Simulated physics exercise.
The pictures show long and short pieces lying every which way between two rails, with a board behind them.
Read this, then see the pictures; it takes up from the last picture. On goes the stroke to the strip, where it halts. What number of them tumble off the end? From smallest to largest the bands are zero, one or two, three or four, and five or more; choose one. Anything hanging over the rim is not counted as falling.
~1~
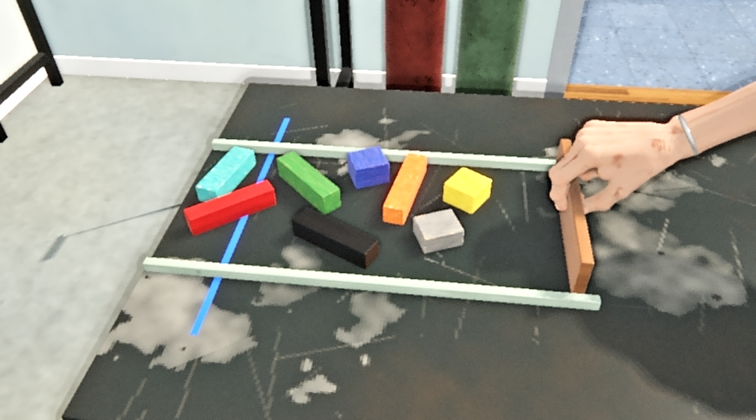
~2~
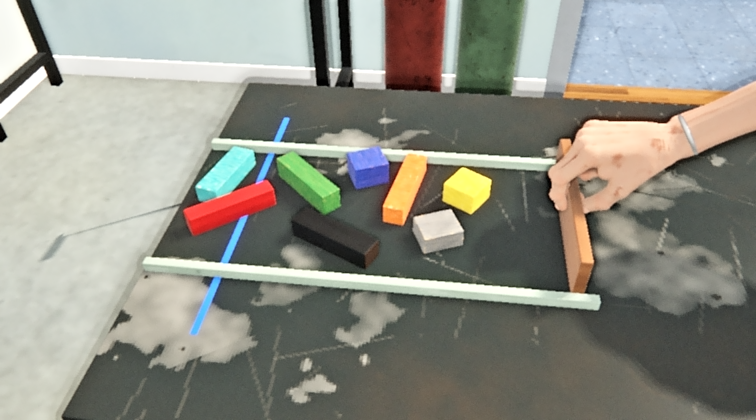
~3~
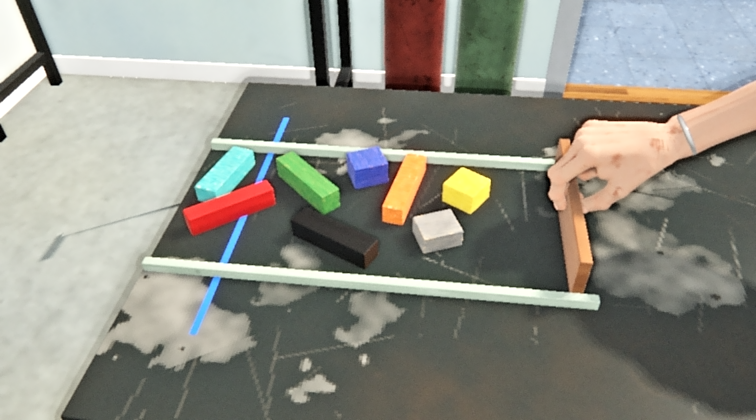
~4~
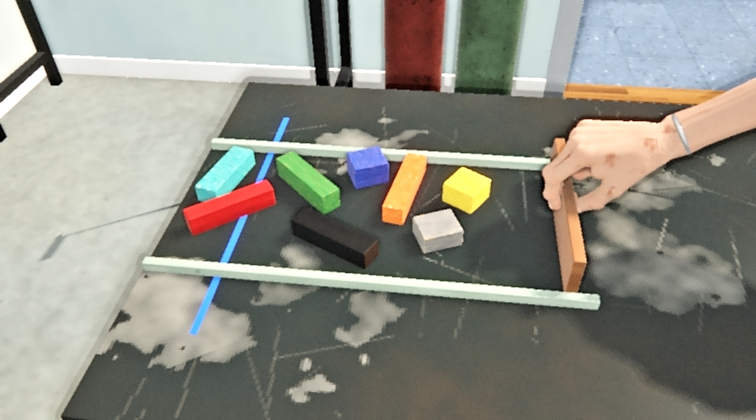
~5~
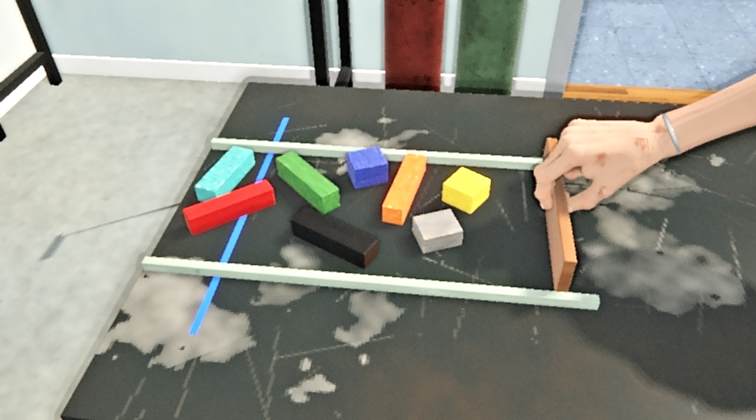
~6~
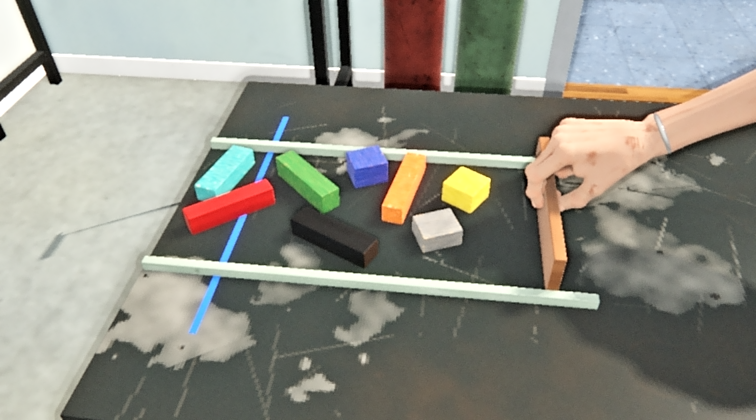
The right band is three or four.
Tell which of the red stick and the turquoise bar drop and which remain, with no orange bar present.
The red stick would go down, and the turquoise bar would go down.
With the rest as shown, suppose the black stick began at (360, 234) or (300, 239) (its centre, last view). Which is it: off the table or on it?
First spot: It remains in place; second spot: It remains in place.
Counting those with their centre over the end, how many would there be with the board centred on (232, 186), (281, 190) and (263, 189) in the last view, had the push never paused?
First 4, then 1, then 3.
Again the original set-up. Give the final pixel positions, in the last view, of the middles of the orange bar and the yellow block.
Orange bar: About (215, 172); yellow block: About (238, 180).
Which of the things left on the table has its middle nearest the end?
The one out in front is the blue block.
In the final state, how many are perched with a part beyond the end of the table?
You'd get 2.
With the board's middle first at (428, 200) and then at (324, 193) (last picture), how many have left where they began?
4, then 8.
Soon after, none off yet; turquoise bar at rest near (226, 174); red stick at rest near (230, 206); green bar at rest near (307, 181).
After that, none off yet; turquoise bar at rest near (226, 174); red stick at rest near (230, 206); green bar displaced a little near (286, 177).
And then, none off yet; turquoise bar tilting a little near (184, 172); red stick displaced about its own width near (173, 215); green bar displaced about its own width near (215, 172).
In the end, the number that fall off is three or four; gone, green bar, red stick and turquoise bar.
